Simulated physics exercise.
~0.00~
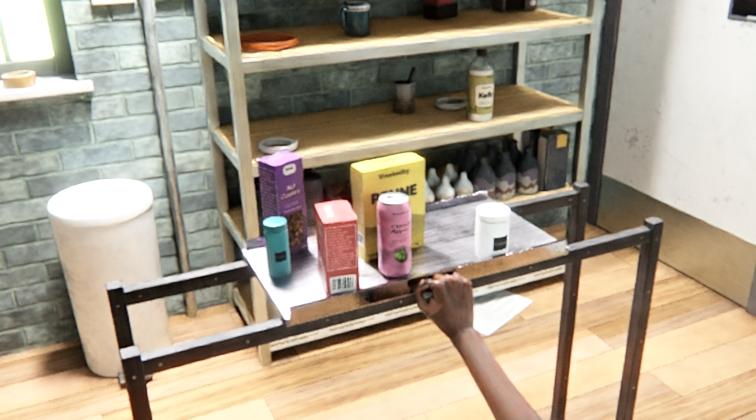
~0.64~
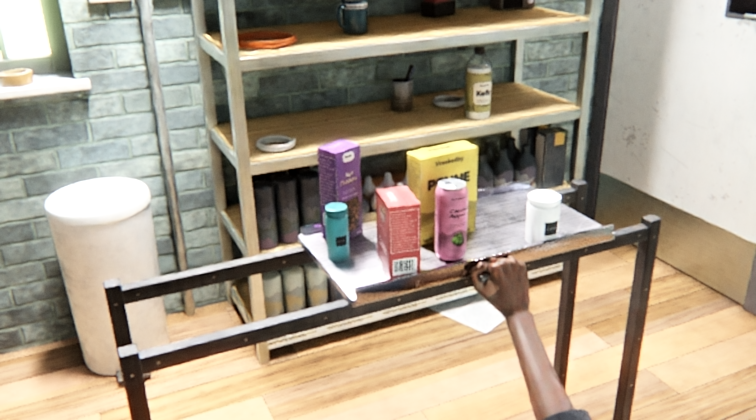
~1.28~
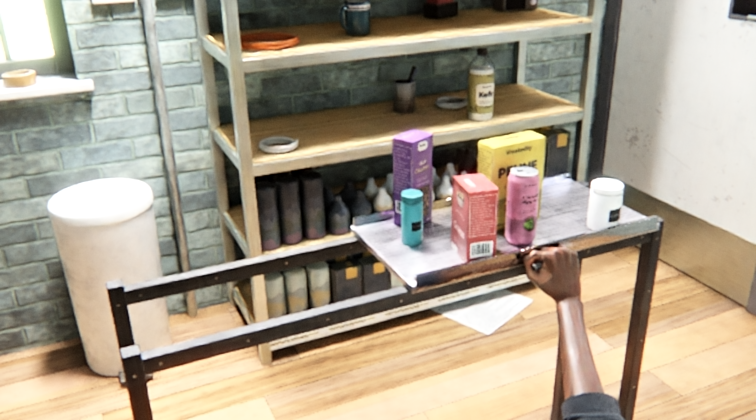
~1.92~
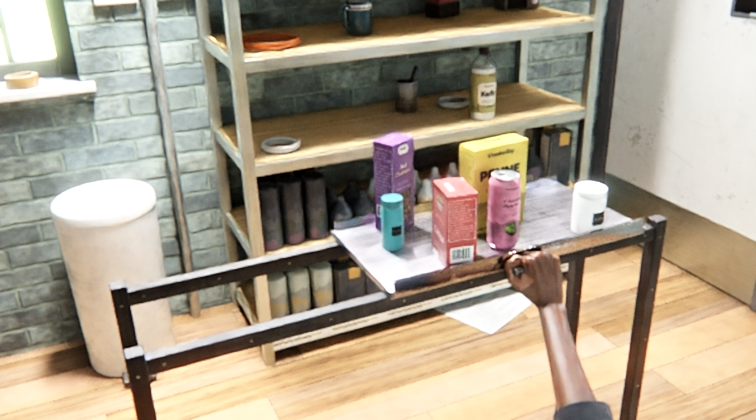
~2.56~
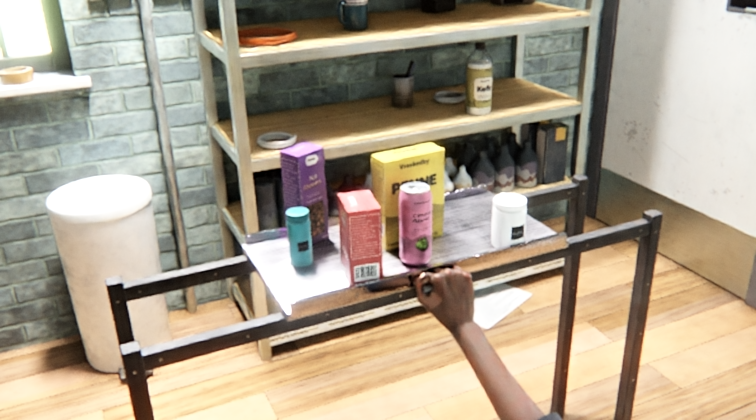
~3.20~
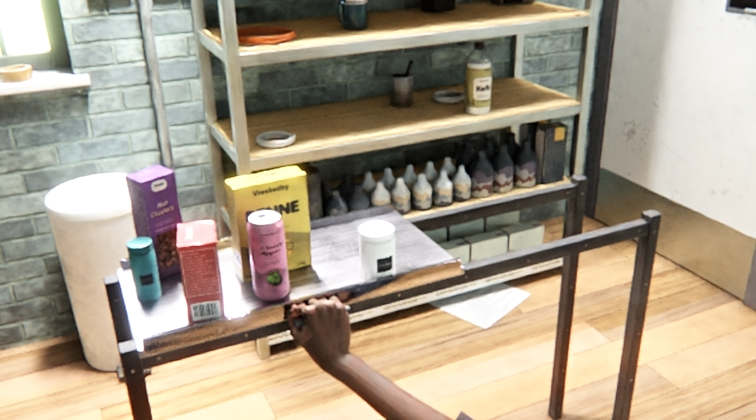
In the video, a hand grips the front edge of a tray holding a purple carton, yellow packet, red carton, pink can, turquoise shaker and white jar, sliding it right along a dark frame, then back left to the far side, with everything still upright.
